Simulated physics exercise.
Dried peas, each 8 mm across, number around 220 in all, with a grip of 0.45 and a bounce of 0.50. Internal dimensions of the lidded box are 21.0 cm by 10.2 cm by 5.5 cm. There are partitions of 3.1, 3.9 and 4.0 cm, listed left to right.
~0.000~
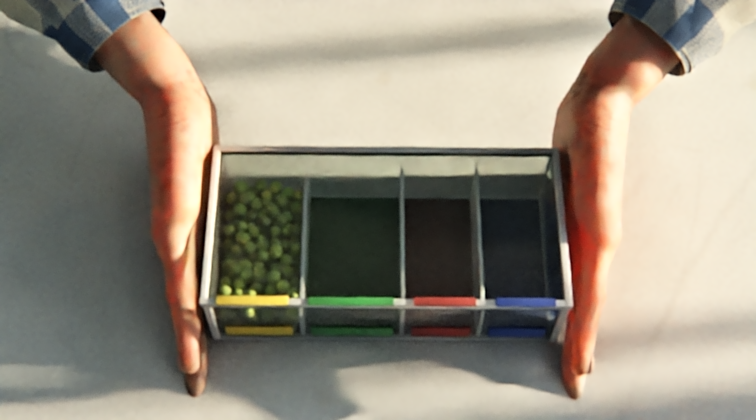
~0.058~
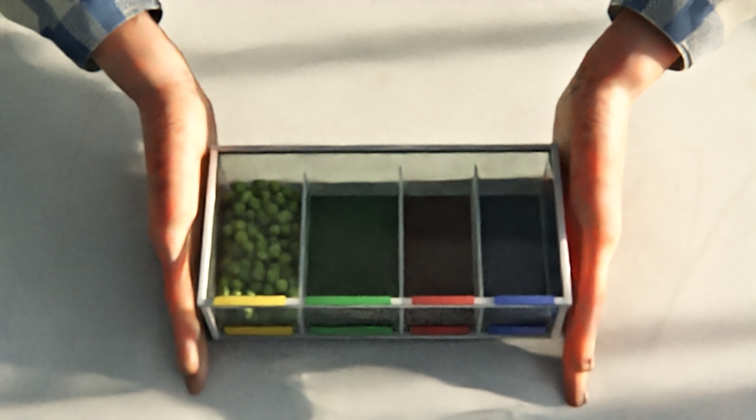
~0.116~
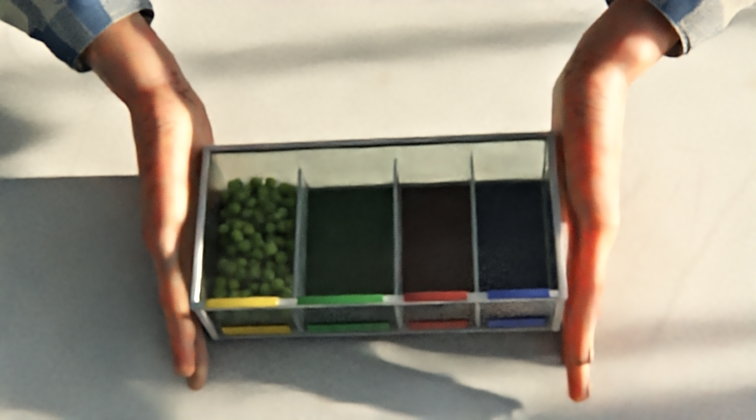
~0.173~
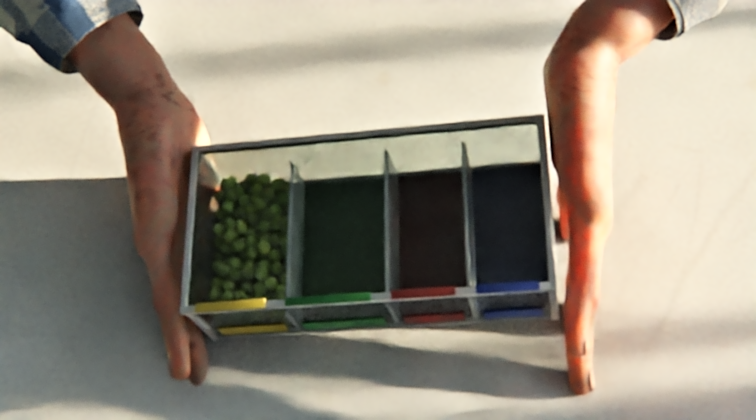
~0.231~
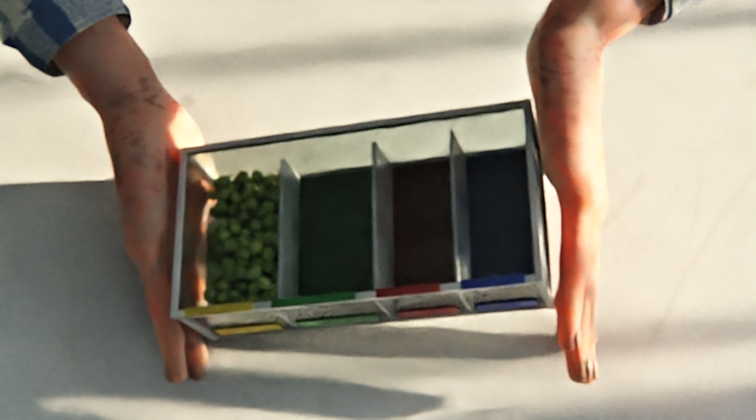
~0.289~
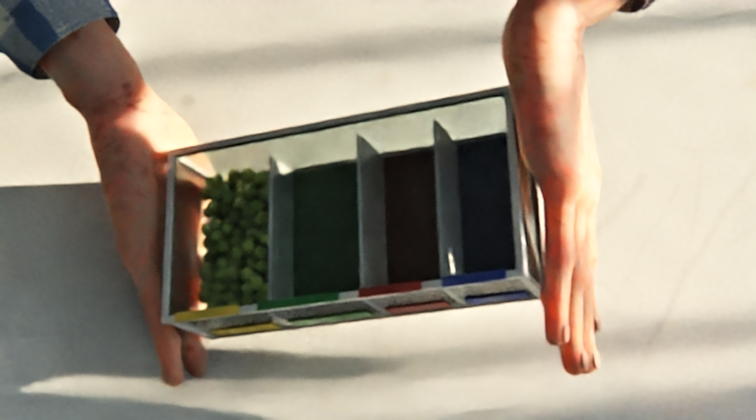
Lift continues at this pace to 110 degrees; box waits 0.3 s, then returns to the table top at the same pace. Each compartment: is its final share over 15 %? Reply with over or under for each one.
Red: Under, blue: Under, green: Under, yellow: Over.
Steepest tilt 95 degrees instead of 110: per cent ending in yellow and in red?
Result - yellow 100 percent, red 0 percent.
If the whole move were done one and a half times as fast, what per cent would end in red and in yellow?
Result in per cent: Red 0; yellow 100.
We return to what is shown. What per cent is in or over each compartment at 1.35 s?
Red = 0, blue = 0, green = 0, yellow = 100 (percent).
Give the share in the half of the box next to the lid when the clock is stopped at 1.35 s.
Roughly 50 per cent.
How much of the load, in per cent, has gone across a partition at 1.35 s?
About 0 %.
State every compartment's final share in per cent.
Red 0; blue 0; green 0; yellow 100 (per cent).
After 1.35 s, tilt 110 degrees; yellow 100 %.
Then, at 2.05 s, tilt 55 degrees; yellow 100 %.
After 2.79 s, tilt 0 degrees; yellow 100 %.
In the end, at 3.5 s, red 0 %, blue 0 %, green 0 %, yellow 100 %.
